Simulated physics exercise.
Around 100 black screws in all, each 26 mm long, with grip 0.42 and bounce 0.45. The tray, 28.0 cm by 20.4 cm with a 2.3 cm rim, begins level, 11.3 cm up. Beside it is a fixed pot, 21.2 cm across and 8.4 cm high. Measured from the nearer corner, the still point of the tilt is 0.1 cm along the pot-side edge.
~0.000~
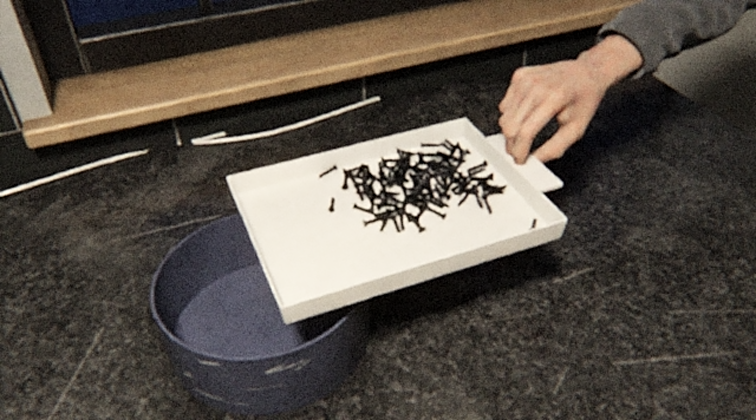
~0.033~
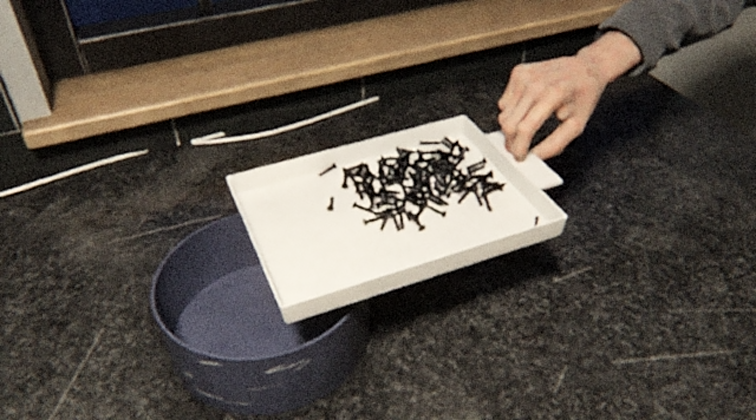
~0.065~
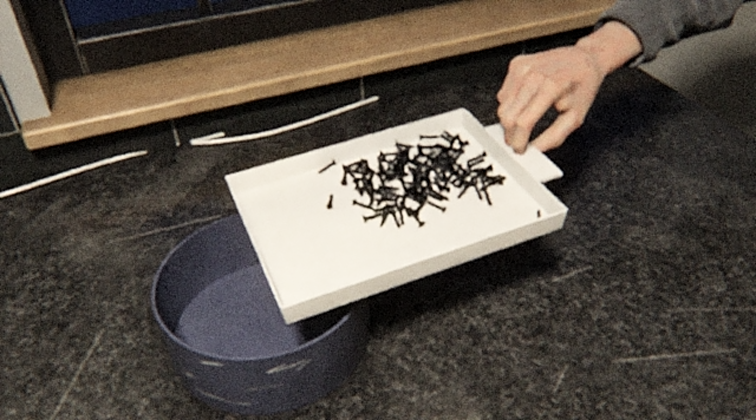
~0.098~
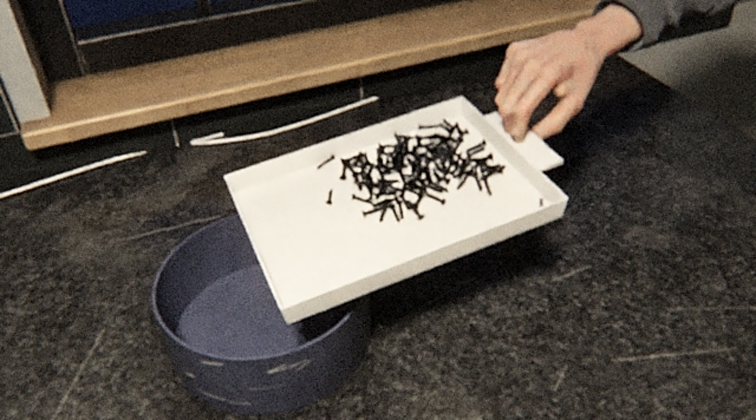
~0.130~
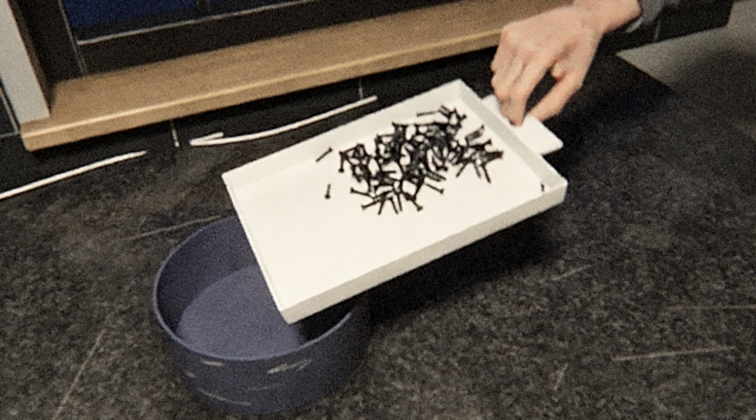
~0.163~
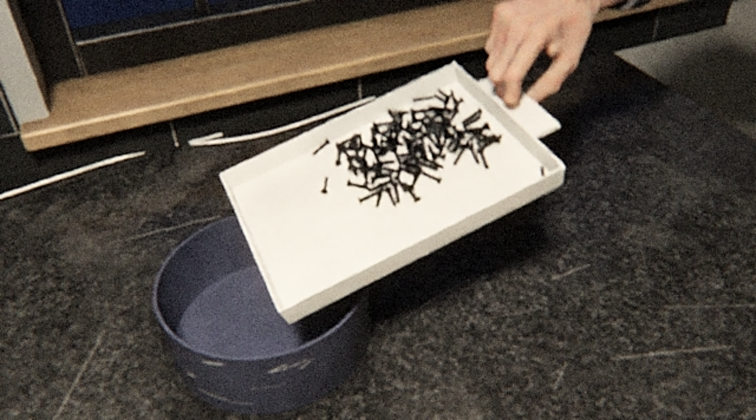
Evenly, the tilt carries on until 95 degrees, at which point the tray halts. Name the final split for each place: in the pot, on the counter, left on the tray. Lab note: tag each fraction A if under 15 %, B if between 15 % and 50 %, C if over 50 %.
Pot = C, counter = B, tray = A.
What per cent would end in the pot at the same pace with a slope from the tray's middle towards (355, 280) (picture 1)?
The share comes to about 0 in a hundred.
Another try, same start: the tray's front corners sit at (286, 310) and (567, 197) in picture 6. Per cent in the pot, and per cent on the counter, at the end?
Final per cent - pot 0, counter 90.
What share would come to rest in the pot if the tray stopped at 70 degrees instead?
Estimate: Roughly 45 percent.
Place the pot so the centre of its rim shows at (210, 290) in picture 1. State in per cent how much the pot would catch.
With the pot there, close to 90 per cent.
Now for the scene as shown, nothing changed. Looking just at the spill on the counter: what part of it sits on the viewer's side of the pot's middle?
Near 90 in a hundred.
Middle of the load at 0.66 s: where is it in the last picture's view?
(219, 267), roughly.
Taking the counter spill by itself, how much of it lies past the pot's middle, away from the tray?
It comes to near 100 percent.
Then, at 0.46 s, tilt 54 degrees; the tray holds 100 %, the pot 0 %.
After 0.66 s, tilt 81 degrees; the tray holds 80 %, the pot 5 %.
Then, at 0.97 s, tilt 95 degrees; the tray holds 5 %, the pot 55 %.
In the end, at 2.4 s, pot 60 %, counter 40 %, tray 0 %.
